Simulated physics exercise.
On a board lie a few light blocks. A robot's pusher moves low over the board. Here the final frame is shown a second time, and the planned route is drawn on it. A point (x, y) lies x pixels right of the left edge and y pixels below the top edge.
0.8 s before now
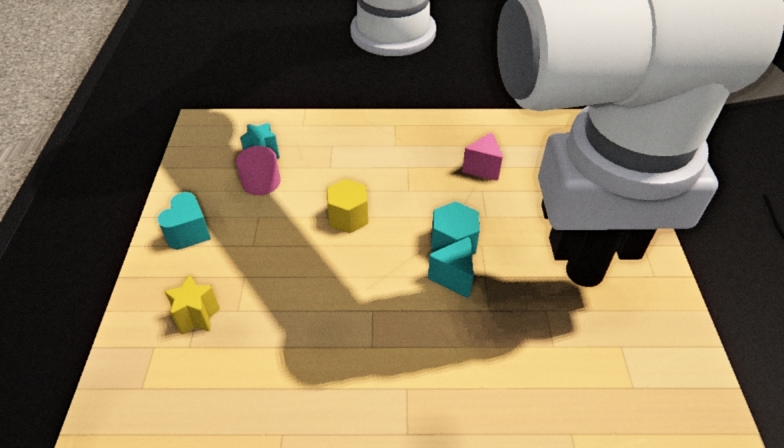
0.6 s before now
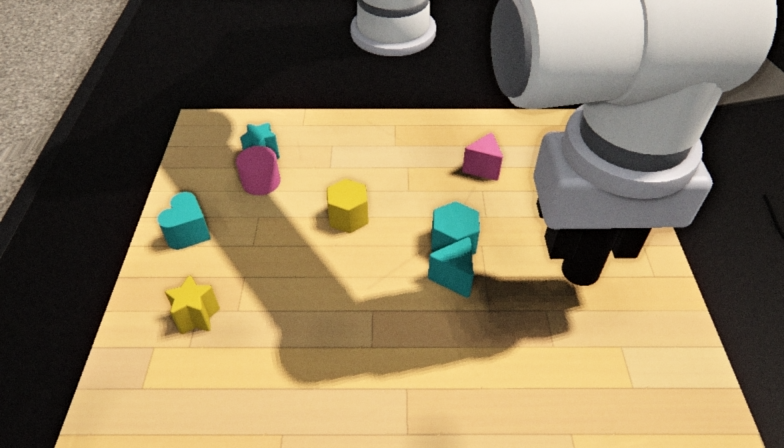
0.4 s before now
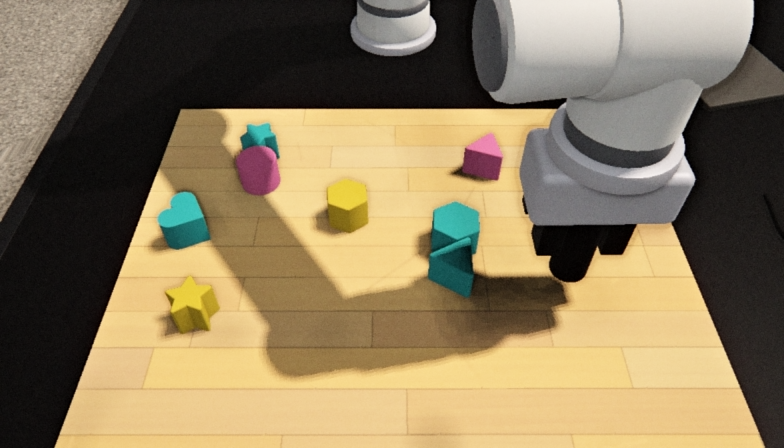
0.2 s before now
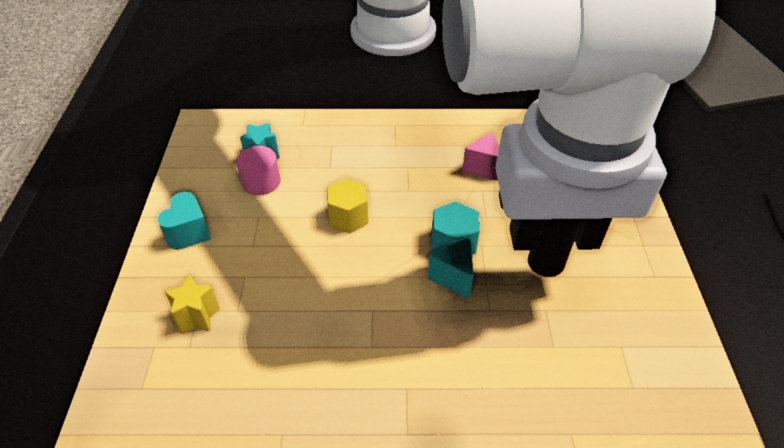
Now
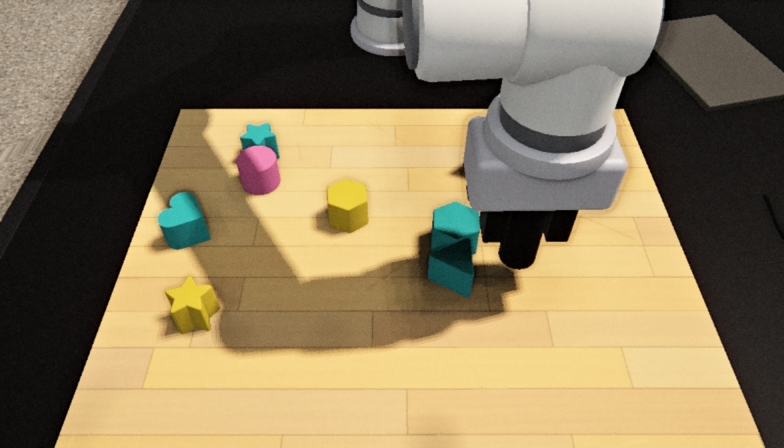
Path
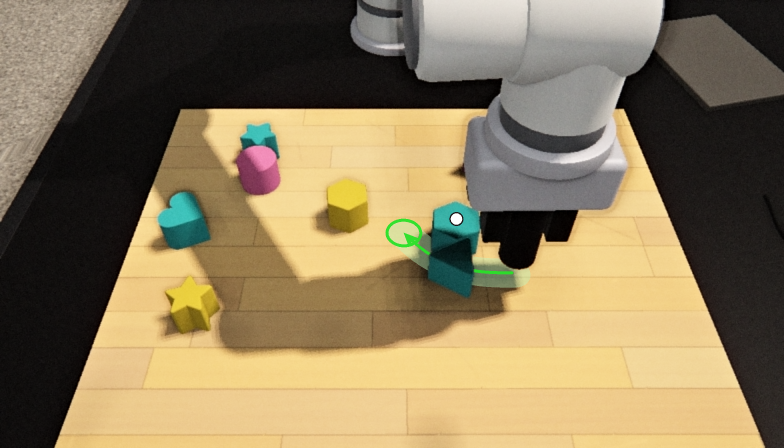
A white robot arm moving left over a wooden board, its black tip nearing turquoise blocks while all the blocks stay still.
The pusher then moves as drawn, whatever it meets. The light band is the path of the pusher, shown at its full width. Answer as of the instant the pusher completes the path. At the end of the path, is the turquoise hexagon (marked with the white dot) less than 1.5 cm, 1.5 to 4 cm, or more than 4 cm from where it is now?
Ends over 4 cm away.
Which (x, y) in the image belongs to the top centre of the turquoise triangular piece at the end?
The centre of its top will be at (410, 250).
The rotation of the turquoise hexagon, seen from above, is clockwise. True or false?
True - the claim holds.
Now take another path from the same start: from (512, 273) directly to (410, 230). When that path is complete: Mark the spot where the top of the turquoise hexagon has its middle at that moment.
I think it will end close to (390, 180).
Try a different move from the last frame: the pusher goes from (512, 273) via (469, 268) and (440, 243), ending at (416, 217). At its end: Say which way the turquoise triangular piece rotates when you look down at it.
From above, it turns counterclockwise.
The line goes from (512, 273) by way of (470, 270) and (432, 256) to (404, 233); the dot is on the turquoise hexagon.
What follows on the original path. One third of the way, pusher at (473, 253); turquoise hexagon at (451, 217), turned 20° clockwise; turquoise triangular piece at (440, 254).
Two thirds of the way, pusher at (433, 238); turquoise hexagon at (431, 200), turned 60° clockwise; turquoise triangular piece at (410, 250), turned 50° anticlockwise.
At the end, pusher at (404, 215); yellow hexagon unmoved; turquoise hexagon at (423, 184), turned 110° clockwise; turquoise triangular piece at (410, 250), turned 55° anticlockwise.
